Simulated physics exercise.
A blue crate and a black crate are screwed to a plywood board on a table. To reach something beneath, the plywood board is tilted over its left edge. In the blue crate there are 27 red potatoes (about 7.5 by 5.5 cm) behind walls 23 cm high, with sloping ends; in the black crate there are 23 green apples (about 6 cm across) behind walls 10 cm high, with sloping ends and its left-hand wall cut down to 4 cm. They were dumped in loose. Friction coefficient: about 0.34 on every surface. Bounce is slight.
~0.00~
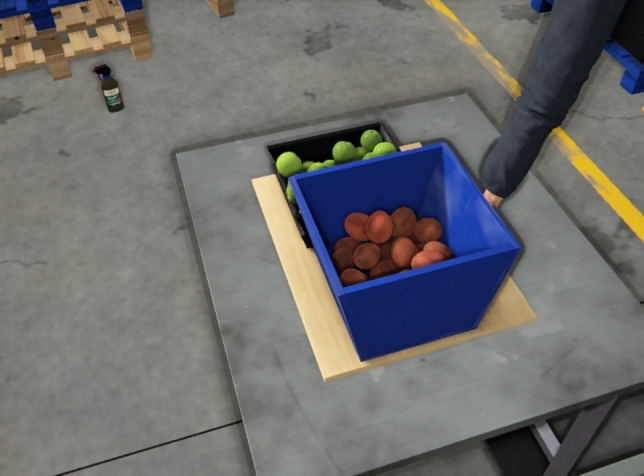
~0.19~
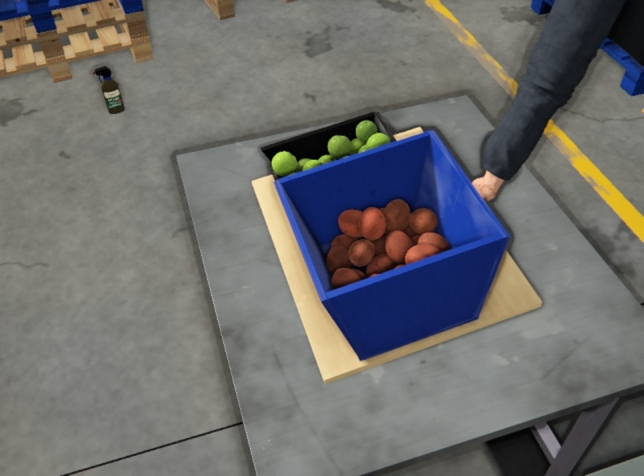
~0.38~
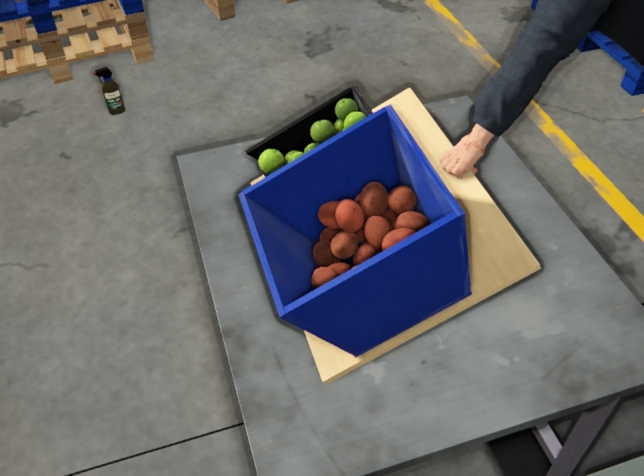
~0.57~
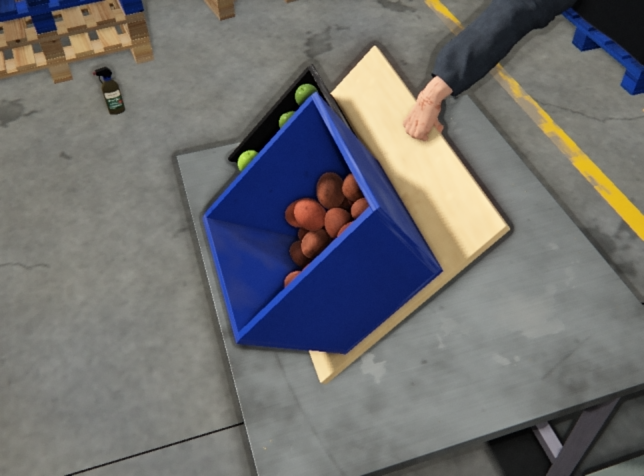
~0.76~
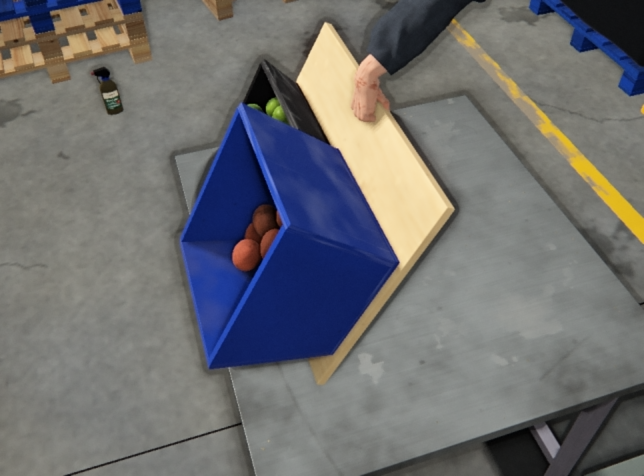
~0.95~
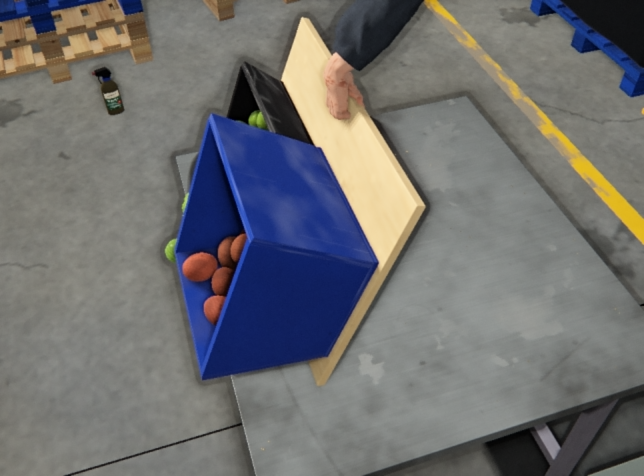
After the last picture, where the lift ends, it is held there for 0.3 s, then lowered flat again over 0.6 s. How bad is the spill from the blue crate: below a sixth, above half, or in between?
Less than a sixth of the red potatoes leave the blue crate.
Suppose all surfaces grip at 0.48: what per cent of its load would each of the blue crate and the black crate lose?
In that case blue crate 10, black crate 70 per cent.
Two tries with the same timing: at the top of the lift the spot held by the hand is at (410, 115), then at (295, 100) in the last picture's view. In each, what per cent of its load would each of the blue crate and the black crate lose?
Blue crate 0 then 40, black crate 30 then 100 per cent.
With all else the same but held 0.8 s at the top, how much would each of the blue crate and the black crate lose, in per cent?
Then blue crate 0, black crate 100 per cent.
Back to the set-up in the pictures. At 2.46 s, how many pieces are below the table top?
Roughly 14.
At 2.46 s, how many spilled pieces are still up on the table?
About 5.
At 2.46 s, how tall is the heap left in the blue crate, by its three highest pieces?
Roughly 17 cm high.
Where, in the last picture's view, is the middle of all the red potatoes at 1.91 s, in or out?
Near (353, 281).
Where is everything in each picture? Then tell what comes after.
In the first frame (we follow the rim corner now nearest the camera, unless another is named), blue crate at (344, 291); black crate (by its farthest rim corner) at (380, 124); tilt 0°; nothing out yet.
The second frame shows blue crate at (327, 296); black crate at (375, 113); tilt 7°.
The third frame shows blue crate at (284, 311); tilt 24°.
The fourth frame shows blue crate at (239, 336); tilt 45°.
The fifth frame shows blue crate at (209, 362); tilt 62°; 2 out.
The sixth frame shows blue crate at (201, 373); tilt 69°; 8 out.
After 1.19 s, tilt 69°; 0 of 27 out of the blue crate and 12 of 23 out of the black crate.
After 1.49 s, tilt 45°; 1 of 27 out of the blue crate and 17 of 23 out of the black crate.
After 1.91 s, tilt 0°; 1 of 27 out of the blue crate and 18 of 23 out of the black crate.
Outcome (at 2.46 s), 1 of 27 out of the blue crate and 18 of 23 out of the black crate. Asked share, 1 of 27, 4 per cent.
